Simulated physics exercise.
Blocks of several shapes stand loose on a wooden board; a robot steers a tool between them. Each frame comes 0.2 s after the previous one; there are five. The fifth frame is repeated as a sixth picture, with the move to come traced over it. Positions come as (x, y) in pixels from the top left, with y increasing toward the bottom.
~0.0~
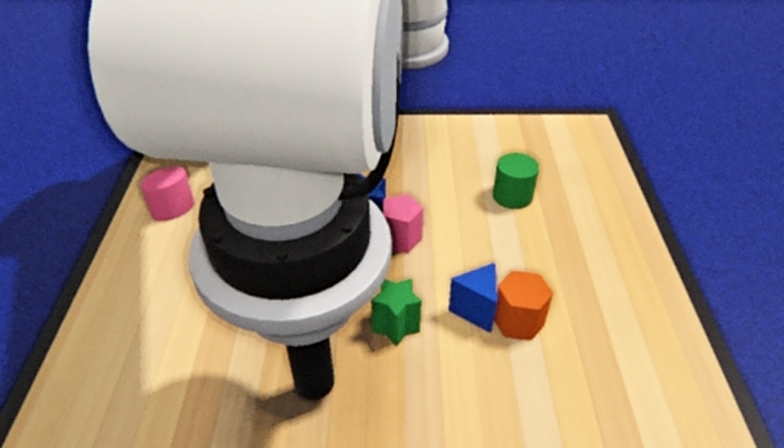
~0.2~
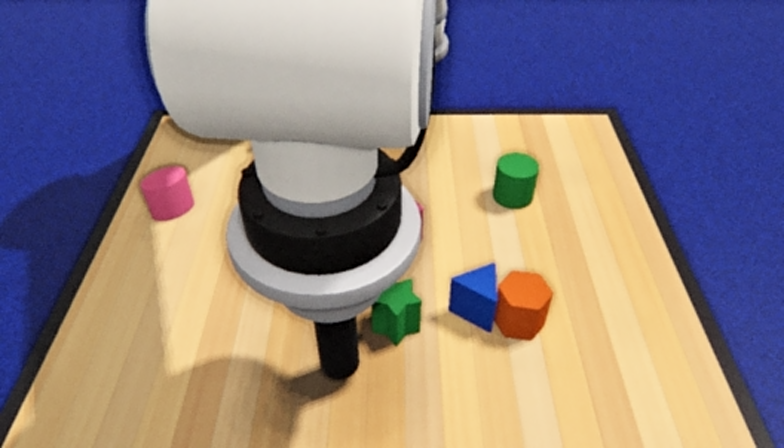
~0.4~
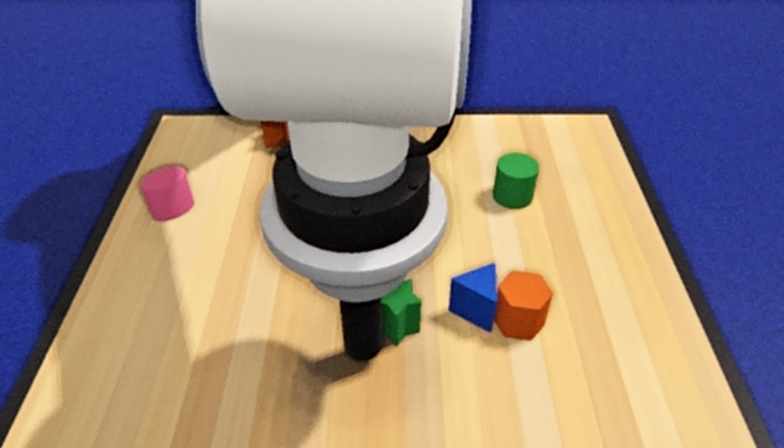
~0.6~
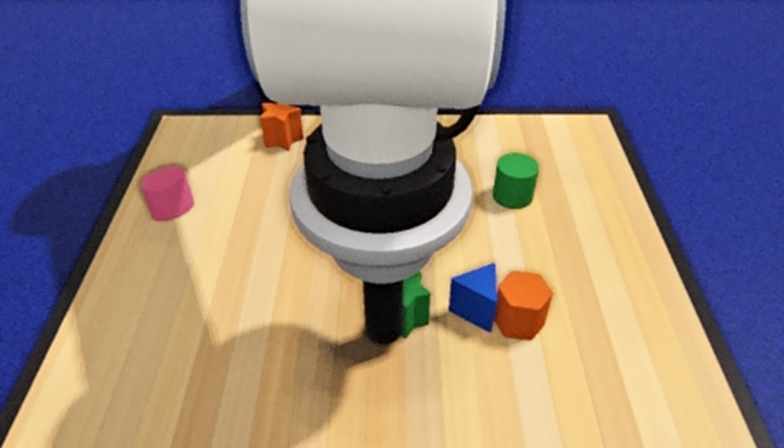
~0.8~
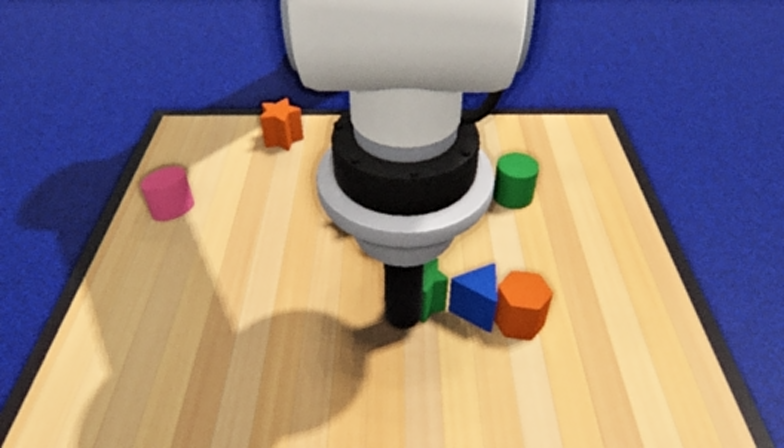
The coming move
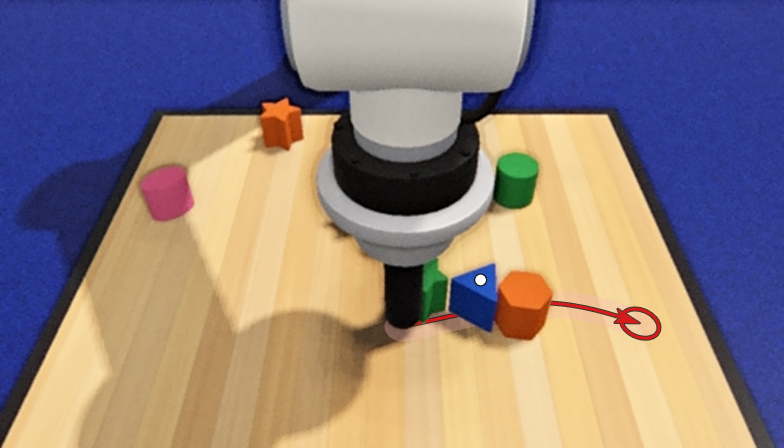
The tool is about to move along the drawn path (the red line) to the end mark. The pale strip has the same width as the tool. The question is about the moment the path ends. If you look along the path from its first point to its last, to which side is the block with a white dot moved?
Side: Left.
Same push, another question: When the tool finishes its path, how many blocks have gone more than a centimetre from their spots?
Three or more blocks move more than 1 cm.
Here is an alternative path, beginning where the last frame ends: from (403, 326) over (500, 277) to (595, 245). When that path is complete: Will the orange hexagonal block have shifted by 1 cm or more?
I'd say yes.
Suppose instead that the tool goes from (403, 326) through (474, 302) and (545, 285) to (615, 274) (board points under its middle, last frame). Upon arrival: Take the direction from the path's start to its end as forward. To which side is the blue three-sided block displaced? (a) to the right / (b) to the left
My pick is a.
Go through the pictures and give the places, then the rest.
Tool's lower end at (315, 384); green star block at (396, 294); blue three-sided block at (481, 280); orange hexagonal block at (526, 289), in the first picture.
Tool at (340, 365); blocks still, in the second picture.
Tool at (363, 347); blocks still, in the third picture.
Tool at (384, 331); green star block at (406, 286), in the fourth picture.
Tool at (403, 316); green star block partly hidden; blue three-sided block at (481, 280); orange hexagonal block at (526, 289), in the fifth picture.
Drawn move, from (403, 326) over (480, 310) and (558, 304) to (640, 323); the dot is on the blue three-sided block.
The first path, step by step. One third of the way, tool at (483, 299); green star block at (442, 255), turned 45° anticlockwise; blue three-sided block at (513, 262), turned 40° clockwise; orange hexagonal block at (537, 291).
Two thirds of the way, tool at (561, 293); green star block at (442, 255), turned 45° anticlockwise; blue three-sided block at (556, 246), turned 25° anticlockwise; orange hexagonal block at (587, 304), turned 90° clockwise.
At the end, tool at (645, 313); green star block at (442, 255), turned 45° anticlockwise; blue three-sided block at (556, 246), turned 30° anticlockwise; orange hexagonal block at (598, 310), turned 120° clockwise.
